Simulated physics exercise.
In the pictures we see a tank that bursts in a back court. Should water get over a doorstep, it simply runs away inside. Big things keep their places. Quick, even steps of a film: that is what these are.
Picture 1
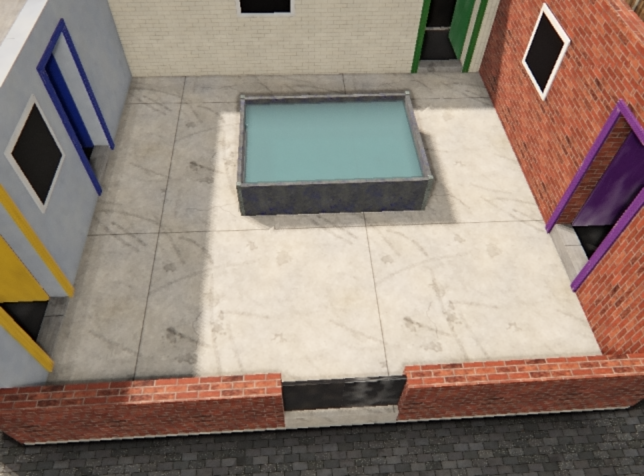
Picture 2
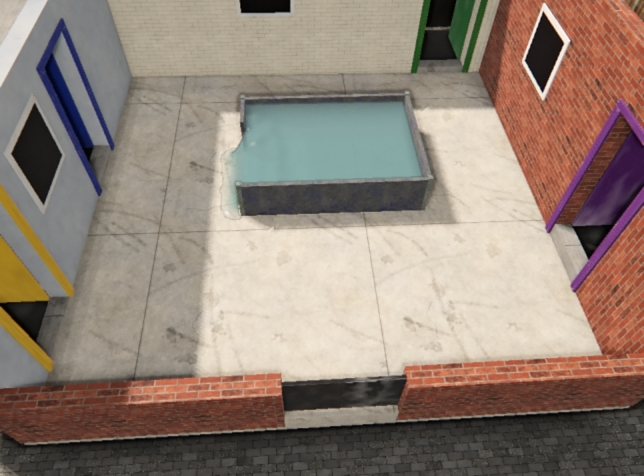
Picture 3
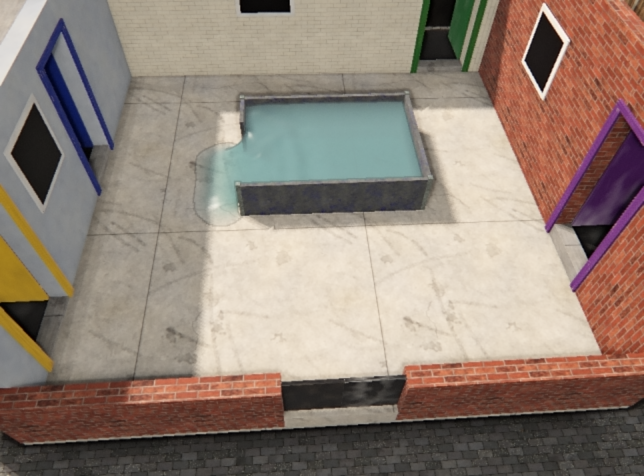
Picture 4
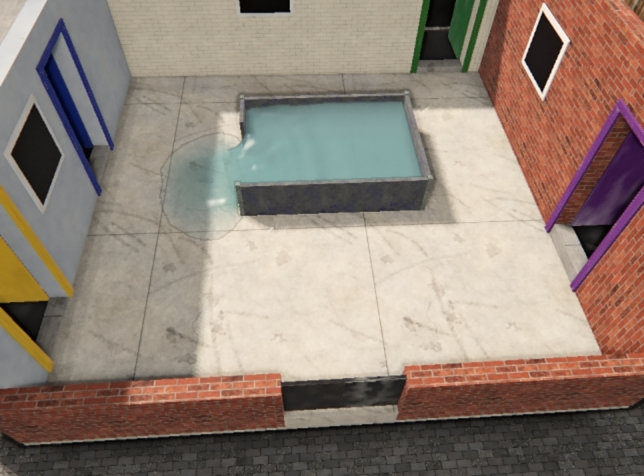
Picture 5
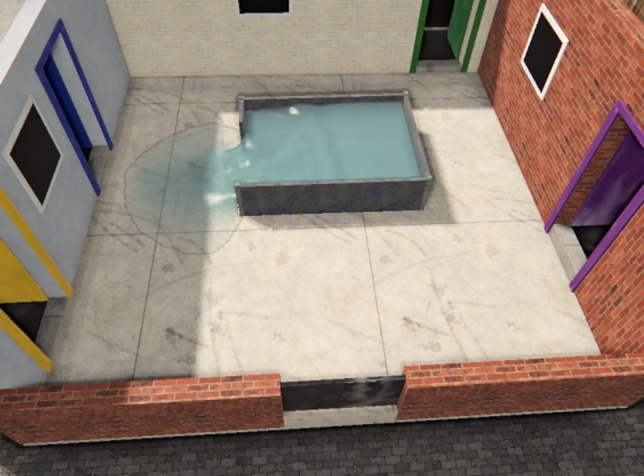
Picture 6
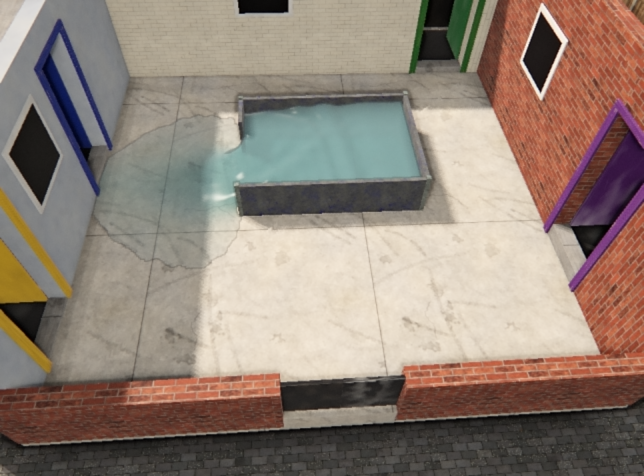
Water broke out through a gap in the left side of an open tank in a walled courtyard, then spread leftward across the pale floor in a widening, rounded puddle toward the blue-framed doorway.
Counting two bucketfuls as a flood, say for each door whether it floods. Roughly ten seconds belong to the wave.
As I see it, yellow door: Too much water. Green door: Little enough water. Purple door: Little enough water. Blue door: Too much water.
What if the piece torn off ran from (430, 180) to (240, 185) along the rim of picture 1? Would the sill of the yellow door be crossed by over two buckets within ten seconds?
Note - yellow door: Past the mark.
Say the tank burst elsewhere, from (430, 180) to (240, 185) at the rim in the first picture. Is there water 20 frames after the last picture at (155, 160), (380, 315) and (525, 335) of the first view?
Following the listed order, the three come out not reached, reached by the spill and reached by the spill.
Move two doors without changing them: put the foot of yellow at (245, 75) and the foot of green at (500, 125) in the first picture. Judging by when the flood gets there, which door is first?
That would be the blue one.
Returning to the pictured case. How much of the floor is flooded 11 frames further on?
Around 25 in a hundred.
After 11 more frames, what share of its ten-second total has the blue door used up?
About 45 per cent.
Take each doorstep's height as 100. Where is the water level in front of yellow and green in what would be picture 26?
In order: Roughly 230 % and 0 %.
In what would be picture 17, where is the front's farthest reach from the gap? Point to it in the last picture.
Somewhere around (38, 412).
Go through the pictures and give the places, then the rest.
The open tank at (330, 140) is whole and still, in the first frame.
The front is at (234, 151), out from the gap at (245, 172), in the second frame.
Water pours out at (245, 174) and has run to (215, 149), in the third frame.
The front is at (169, 165), out from the gap at (245, 174), in the fourth frame.
The front is at (132, 172), out from the gap at (244, 175), in the fifth frame.
The front is at (107, 165), out from the gap at (244, 175), in the sixth frame.
A moment on, water covers 20 % of the floor; the yellow door not reached, the green door not reached, the purple door not reached, the blue door over two buckets in.
Next, water covers 25 % of the floor; the yellow door under two buckets in, the green door not reached, the purple door not reached, the blue door far over two buckets in.
Then, water covers 35 % of the floor; the yellow door over two buckets in, the green door not reached, the purple door not reached, the blue door far over two buckets in.
Later, water covers 80 % of the floor; the yellow door over two buckets in, the green door wet at the sill, nothing in, the purple door not reached, the blue door far over two buckets in.
In the end, water covers 95 % of the floor; the yellow door far over two buckets in, the green door wet at the sill, nothing in, the purple door wet at the sill, nothing in, the blue door far over two buckets in.
